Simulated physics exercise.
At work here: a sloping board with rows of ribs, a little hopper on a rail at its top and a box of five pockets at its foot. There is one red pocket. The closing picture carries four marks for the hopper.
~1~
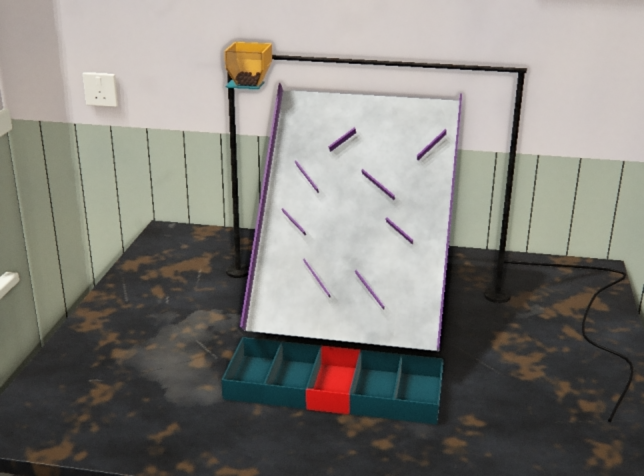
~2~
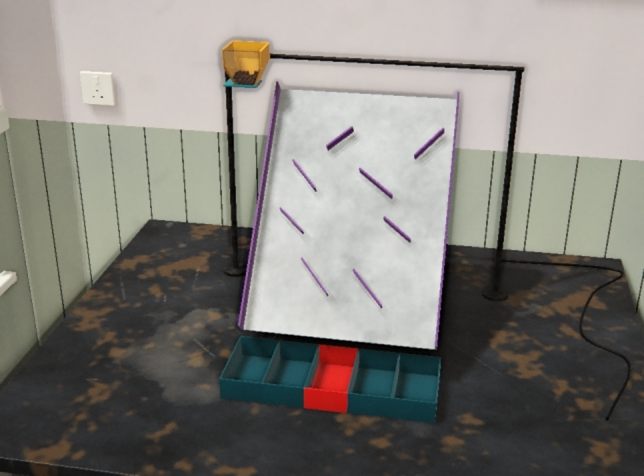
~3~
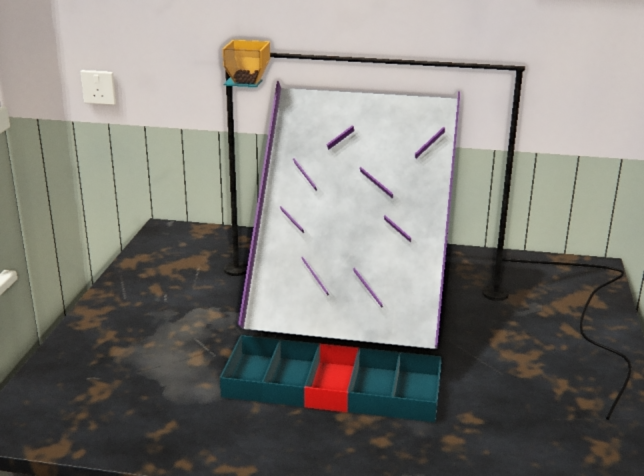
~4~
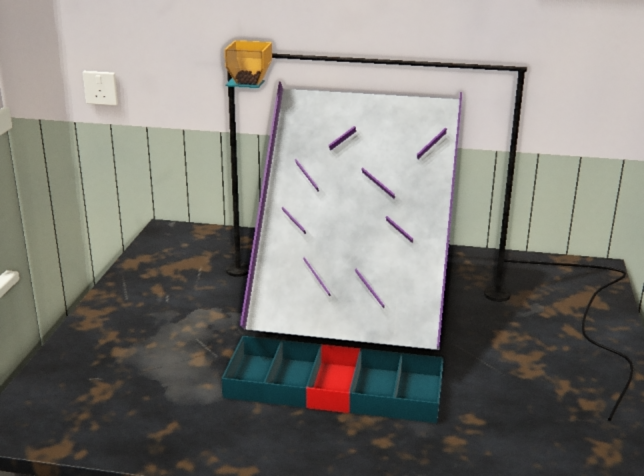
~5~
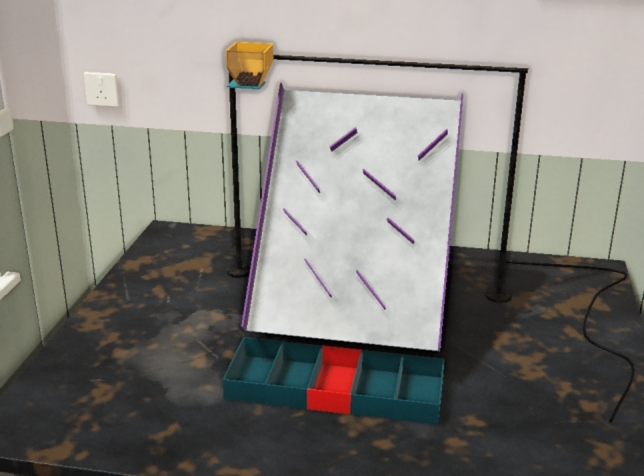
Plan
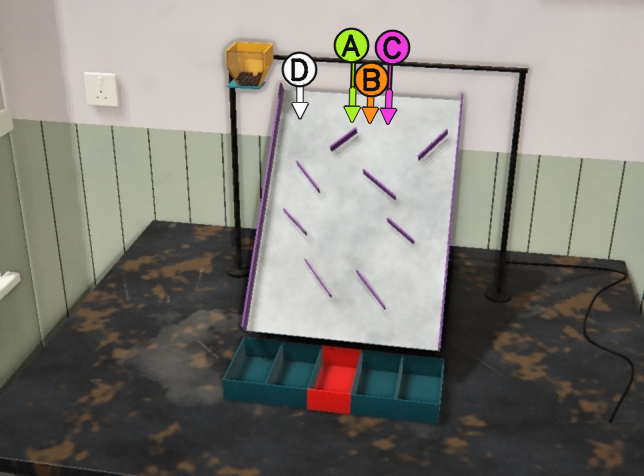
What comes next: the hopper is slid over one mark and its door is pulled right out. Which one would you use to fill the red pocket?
Best: A.
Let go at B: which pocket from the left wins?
The fifth.
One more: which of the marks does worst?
C it is.
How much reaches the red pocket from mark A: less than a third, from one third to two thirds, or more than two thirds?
Mark A gives from one third to two thirds.
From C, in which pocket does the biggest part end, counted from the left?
The fifth.
On the marked copy, mark A meets the board at (352, 116); mark B meets the board at (370, 117); mark C meets the board at (388, 118); mark D meets the board at (300, 112).
Choosing A, close to half in the red pocket, close to half in other pockets.
Choosing B, close to a quarter in the red pocket, the bulk in other pockets.
Choosing C, a small share in the red pocket, all but a few in other pockets, only a few outside the box.
Choosing D, a small share in the red pocket, the bulk in other pockets, a small share outside the box.
